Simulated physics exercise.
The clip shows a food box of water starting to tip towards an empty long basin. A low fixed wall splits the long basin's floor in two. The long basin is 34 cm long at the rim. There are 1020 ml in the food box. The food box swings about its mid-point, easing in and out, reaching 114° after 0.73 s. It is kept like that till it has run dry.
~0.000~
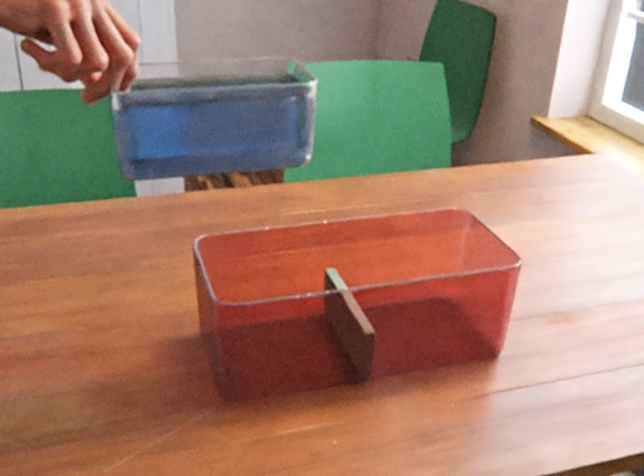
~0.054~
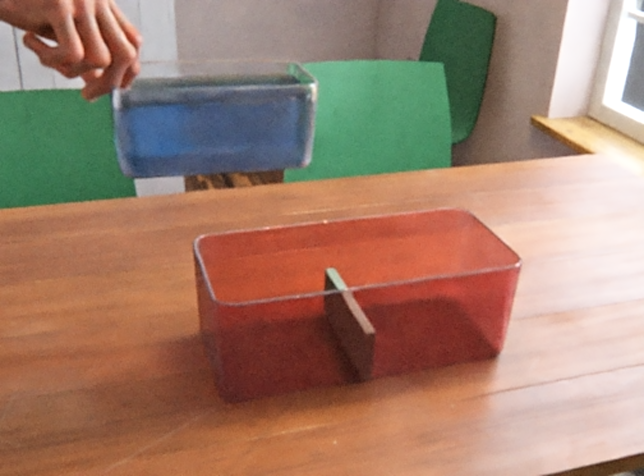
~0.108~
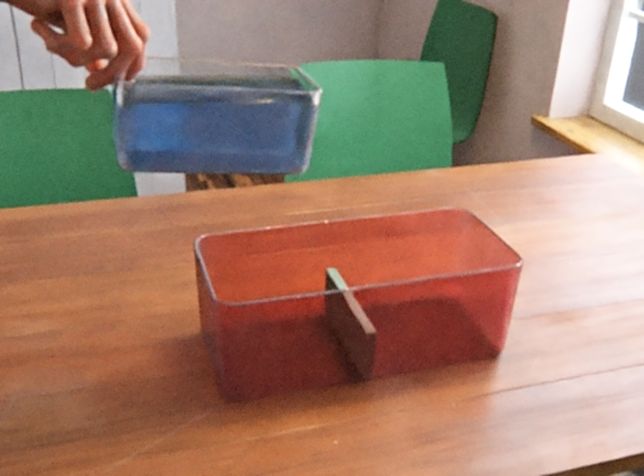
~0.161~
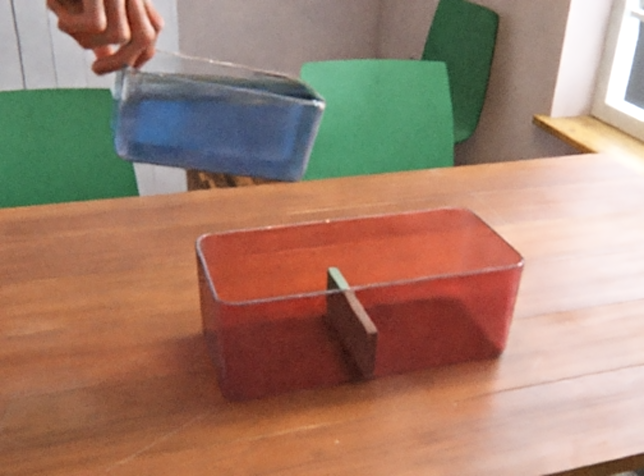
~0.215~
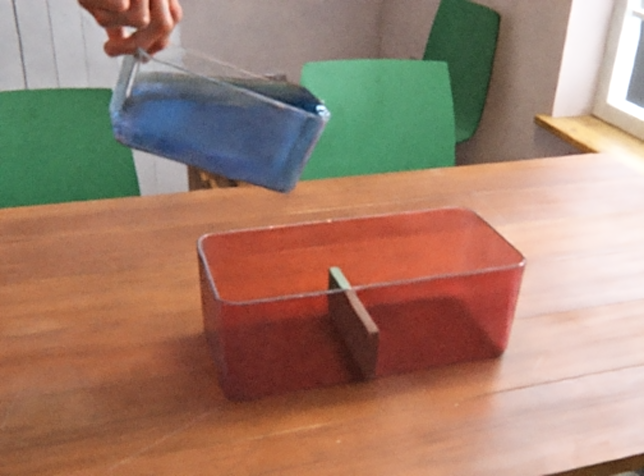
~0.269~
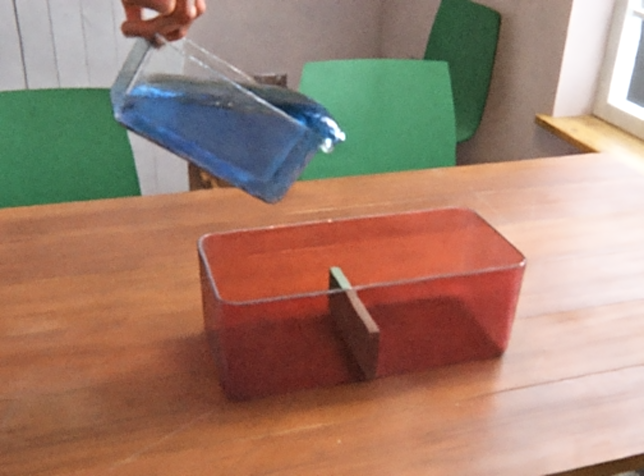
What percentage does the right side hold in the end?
The far part has some 52 per cent.
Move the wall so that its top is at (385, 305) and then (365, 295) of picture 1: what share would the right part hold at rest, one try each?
First 15, then 35 per cent.
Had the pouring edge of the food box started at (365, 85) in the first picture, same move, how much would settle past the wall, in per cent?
Then about 75 per cent.
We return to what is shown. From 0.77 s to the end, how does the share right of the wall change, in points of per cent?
The share moves up, by some 4 per cent.
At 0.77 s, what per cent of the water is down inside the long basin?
About 84 per cent.
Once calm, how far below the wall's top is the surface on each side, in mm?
Some 42 mm on the left and 38 mm on the right.
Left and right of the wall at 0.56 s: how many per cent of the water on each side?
Some 6 per cent left and 38 right.
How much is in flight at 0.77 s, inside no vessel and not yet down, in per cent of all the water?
Some 10 per cent.
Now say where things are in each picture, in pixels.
It leans 0°; its right rim is at (306, 72); the water meets the walls at (112, 92) and (302, 82); the long basin's rim runs from (202, 271) to (494, 235); the wall's top is at (348, 299), in the first picture.
It leans 2°; its right rim is at (307, 74); the water meets the walls at (113, 90) and (303, 83), in the second picture.
It leans 6°; its right rim is at (310, 81); the water meets the walls at (116, 87) and (306, 85), in the third picture.
It leans 13°; its right rim is at (314, 93); the water meets the walls at (120, 85) and (311, 89), in the fourth picture.
It leans 23°; its right rim is at (316, 109); the water meets the walls at (123, 85) and (314, 102); 3 per cent is over the edge, in the fifth picture.
It leans 34°; its right rim is at (314, 128); the water meets the walls at (119, 85) and (305, 112); 9 per cent is over the edge, in the sixth picture.
After 0.56 s the tilt is 99° and 13 per cent is still to pour, 6 is left of the wall and 39 right of it.
After 0.77 s the tilt is 114° and 1 per cent is still to pour, 37 is left of the wall and 47 right of it.
After 0.99 s the tilt is 114° and 0 per cent is still to pour, 40 is left of the wall and 52 right of it.
After 1.23 s the tilt is 114° and 0 per cent is still to pour, 40 is left of the wall and 52 right of it.
In the end 40 per cent lies left of the wall, 52 right of it and 8 outside.
